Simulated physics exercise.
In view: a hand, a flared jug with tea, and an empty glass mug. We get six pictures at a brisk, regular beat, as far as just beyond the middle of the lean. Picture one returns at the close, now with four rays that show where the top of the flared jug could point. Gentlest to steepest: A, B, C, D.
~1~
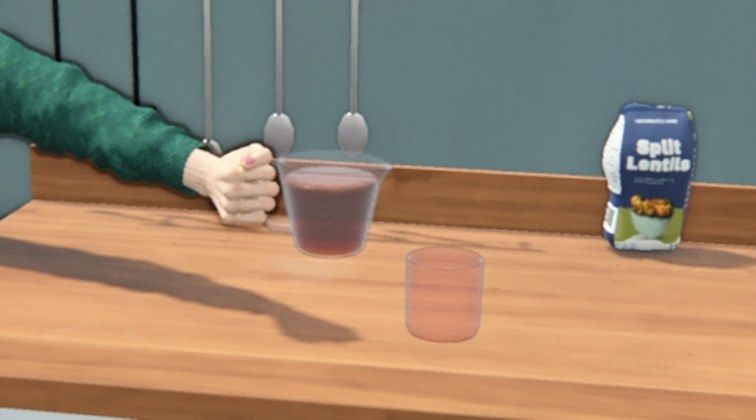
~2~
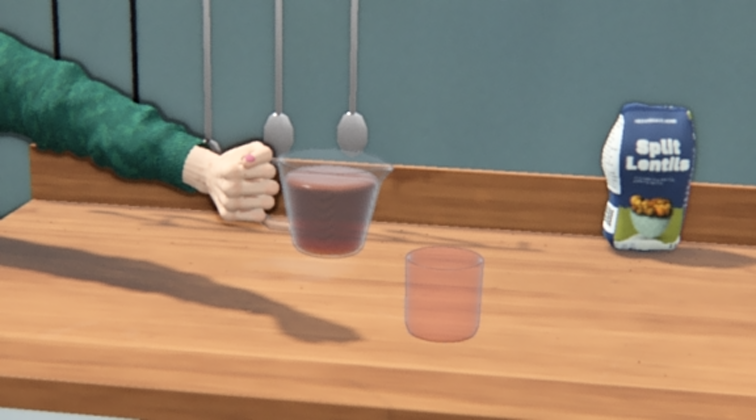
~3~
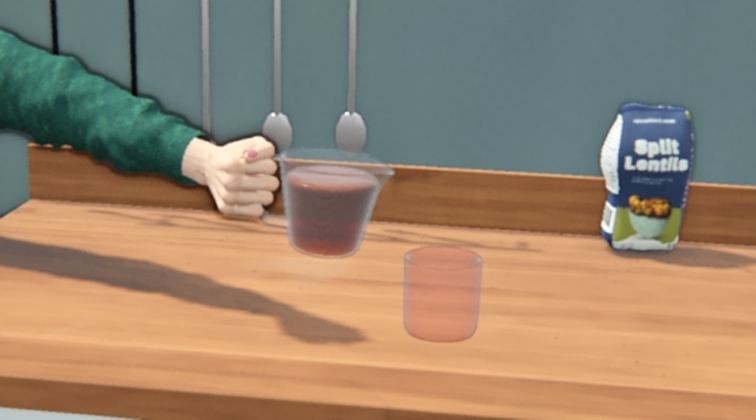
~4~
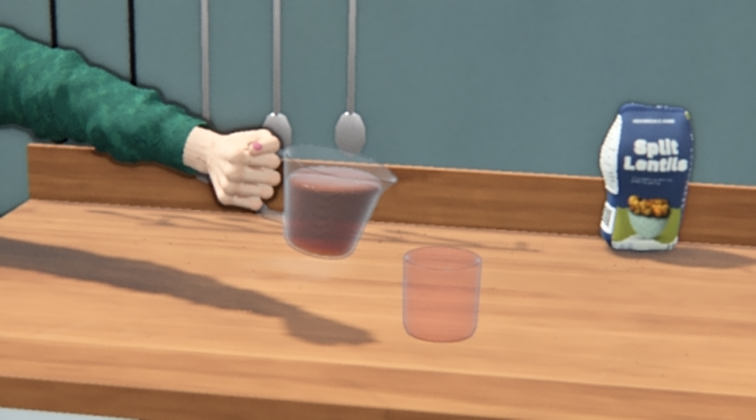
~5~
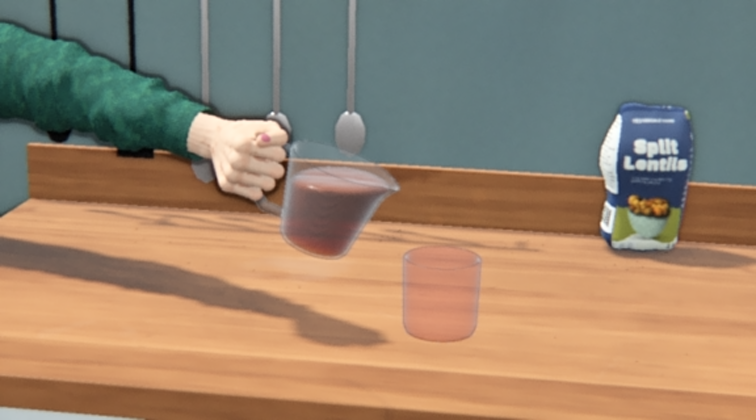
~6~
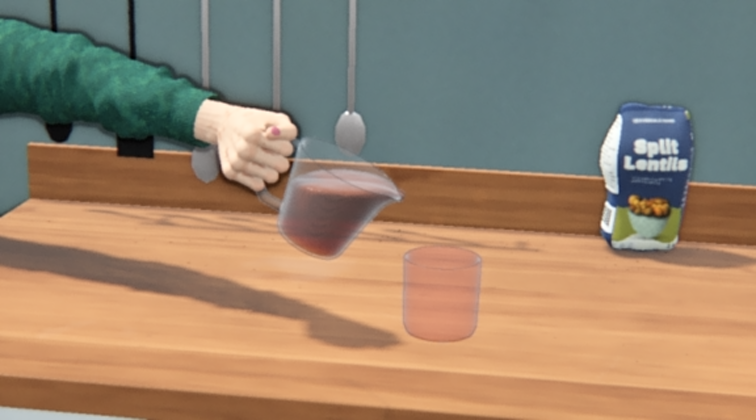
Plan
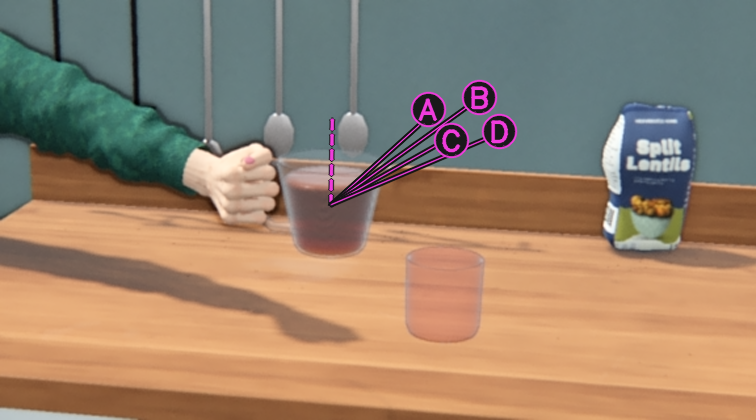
A hand in a green sleeve holds a clear, flared jug of dark reddish liquid upright, then gradually tilts it to the right until the liquid reaches the lip, above a pinkish glass on a wooden counter near split lentils.
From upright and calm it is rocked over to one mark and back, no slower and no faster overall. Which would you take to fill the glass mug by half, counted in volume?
The answer is mark B.
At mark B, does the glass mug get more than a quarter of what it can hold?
Yes, clearly.
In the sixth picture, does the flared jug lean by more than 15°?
Yes.
On the marked copy, A at (419, 125); B at (465, 108); C at (435, 146); D at (484, 139).
With A, the glass mug ends with about 39 % of what it can hold.
With B, the glass mug ends with about 50 % of what it can hold.
With C, the glass mug ends with about 61 % of what it can hold; 3 % of the tea is spilt.
With D, the glass mug ends with about 70 % of what it can hold; 7 % of the tea is spilt.
